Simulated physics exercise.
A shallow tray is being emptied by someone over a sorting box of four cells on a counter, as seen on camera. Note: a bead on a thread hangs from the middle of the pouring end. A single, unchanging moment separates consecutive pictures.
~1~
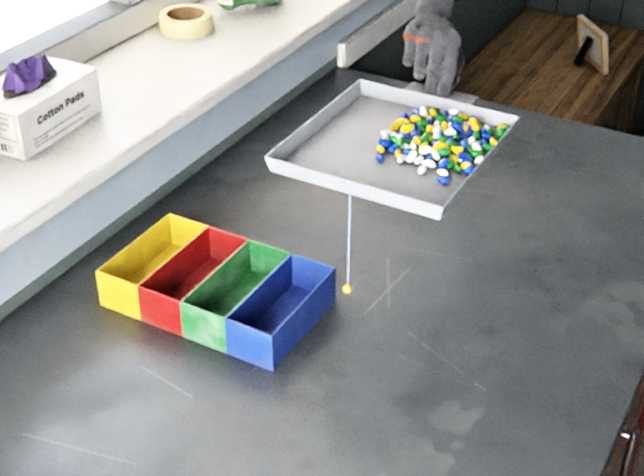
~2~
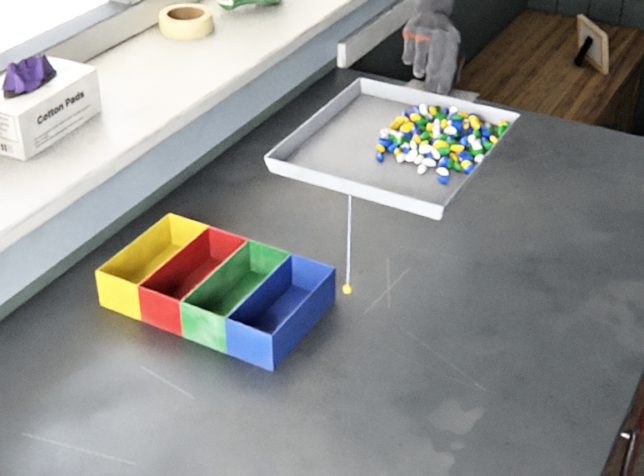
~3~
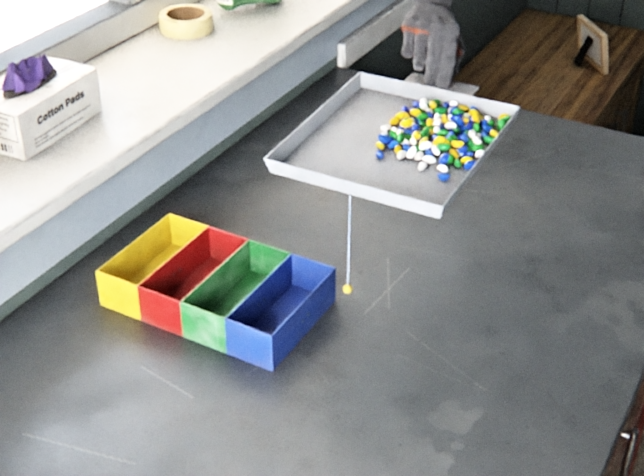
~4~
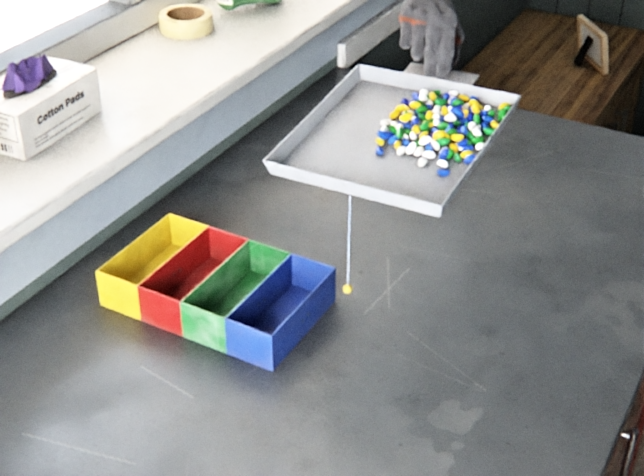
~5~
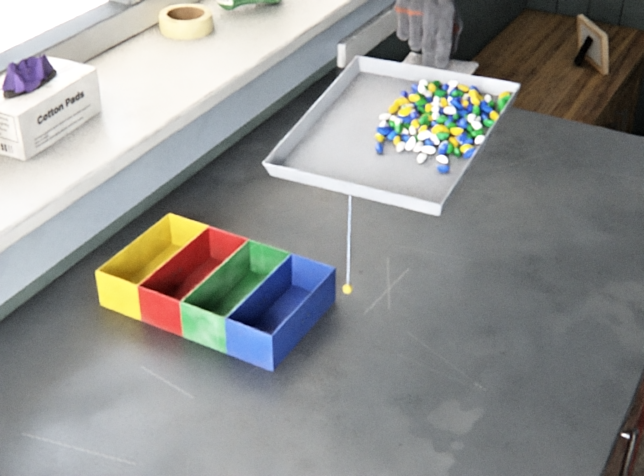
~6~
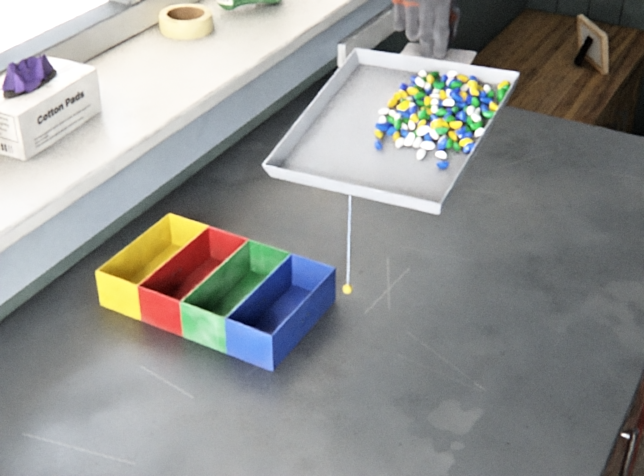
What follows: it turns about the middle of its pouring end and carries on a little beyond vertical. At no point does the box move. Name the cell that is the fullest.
Blue.
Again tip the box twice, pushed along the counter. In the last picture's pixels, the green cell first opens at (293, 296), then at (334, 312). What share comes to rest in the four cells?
In order: 90 percent, then 100 percent.
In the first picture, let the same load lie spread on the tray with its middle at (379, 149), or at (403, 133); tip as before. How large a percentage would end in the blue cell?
The first start yields 40 per cent, the second 50 per cent.
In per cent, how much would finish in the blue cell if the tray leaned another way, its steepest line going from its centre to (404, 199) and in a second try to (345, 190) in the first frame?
Roughly 0 percent, then 30 percent.
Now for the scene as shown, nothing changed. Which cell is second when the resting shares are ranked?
The answer here is green.
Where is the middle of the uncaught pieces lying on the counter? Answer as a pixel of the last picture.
Approximately (311, 373).
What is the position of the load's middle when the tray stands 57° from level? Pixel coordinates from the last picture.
Its middle sits at about pixel (335, 165).
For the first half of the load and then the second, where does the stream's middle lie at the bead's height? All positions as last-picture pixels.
Early half (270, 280), late half (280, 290).
Soon after the last picture, tray tipped steeply; nearly all on the tray; a stray few in the blue cell; a stray few in the green cell; a small part falling or outside the box.
A little later, tray tipped right over; most on the tray; a small part in the blue cell; a small part in the green cell; a small part falling or outside the box.
Later still, tray tipped past a quarter turn; about half in the blue cell; a small part in the green cell; a stray few in the red cell; about a third falling or outside the box.
At rest, tray tipped past a quarter turn; about half in the blue cell; a small part in the green cell; a stray few in the red cell; none in the yellow cell; about a third outside the box.
